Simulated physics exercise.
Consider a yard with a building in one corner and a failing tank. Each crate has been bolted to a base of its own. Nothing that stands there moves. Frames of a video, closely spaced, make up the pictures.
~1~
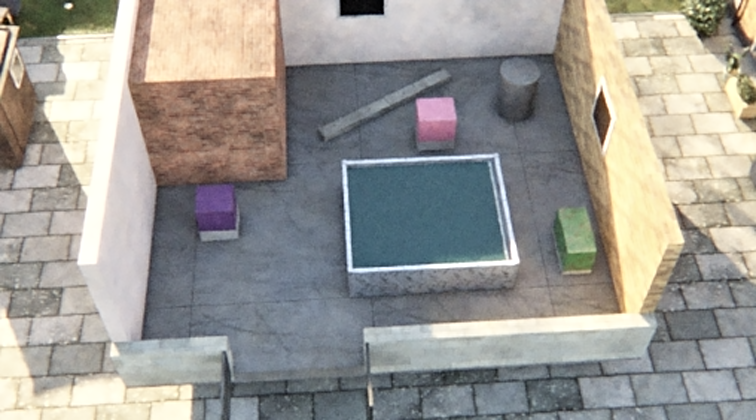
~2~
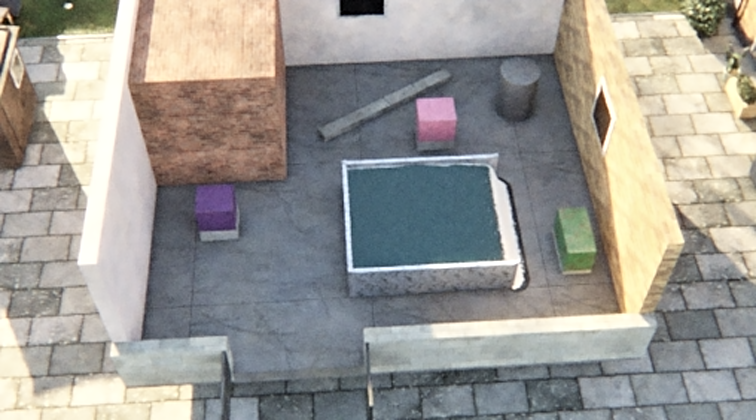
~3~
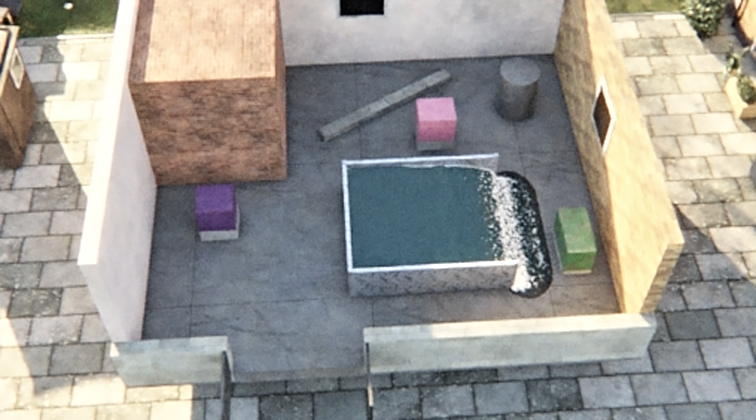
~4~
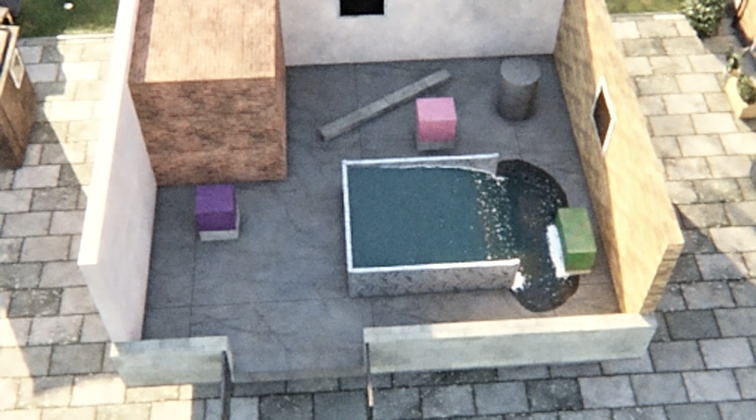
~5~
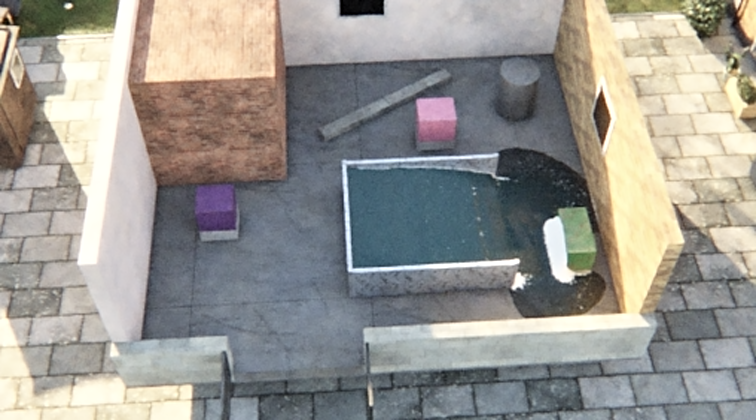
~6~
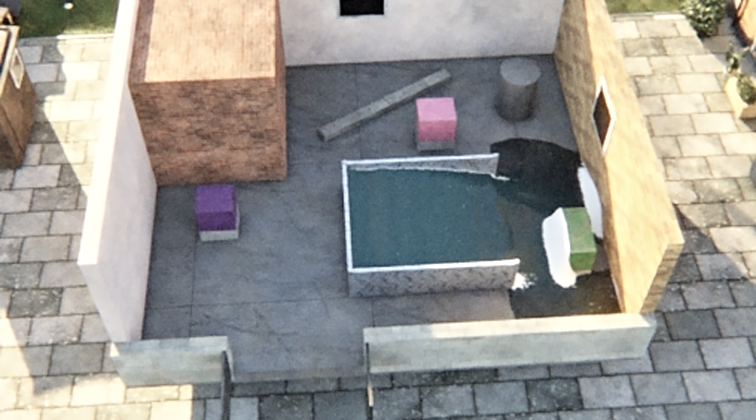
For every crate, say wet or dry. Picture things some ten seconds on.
As I see it, the pink crate will not even get damp; the green crate will be wet; the purple crate will not even get damp.
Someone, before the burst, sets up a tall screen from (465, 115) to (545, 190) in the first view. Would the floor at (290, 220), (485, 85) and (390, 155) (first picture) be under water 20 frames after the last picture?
First unwetted, then inundated, then inundated.
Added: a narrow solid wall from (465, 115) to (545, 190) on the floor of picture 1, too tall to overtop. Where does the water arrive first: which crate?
Answer: The crate marked green.
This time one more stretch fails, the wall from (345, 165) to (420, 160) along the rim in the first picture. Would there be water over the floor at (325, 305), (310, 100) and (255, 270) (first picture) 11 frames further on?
Spot one spared, spot two inundated, spot three spared.
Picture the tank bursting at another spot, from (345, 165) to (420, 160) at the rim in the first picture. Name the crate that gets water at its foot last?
That would be the green one.
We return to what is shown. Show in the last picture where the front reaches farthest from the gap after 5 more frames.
I'd go with roughly (560, 106).
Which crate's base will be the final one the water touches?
I'd go with the purple one.
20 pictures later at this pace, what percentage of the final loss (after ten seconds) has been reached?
I'd put it near 0 in a hundred.
A moment on, water covers 20 % of the floor; the pink crate not reached, the green crate water round its plinth, the purple crate not reached.
Next, water covers 25 % of the floor; the pink crate not reached, the green crate water round its plinth, the purple crate not reached.
Then, water covers 50 % of the floor; the pink crate water round its plinth, the green crate water round its plinth, the purple crate not reached.
Later, water covers 90 % of the floor; the pink crate water round its plinth, the green crate water round its plinth, the purple crate water round its plinth.
In the end, water covers 100 % of the floor; the pink crate stayed above the water, the green crate was topped, the purple crate stayed above the water.
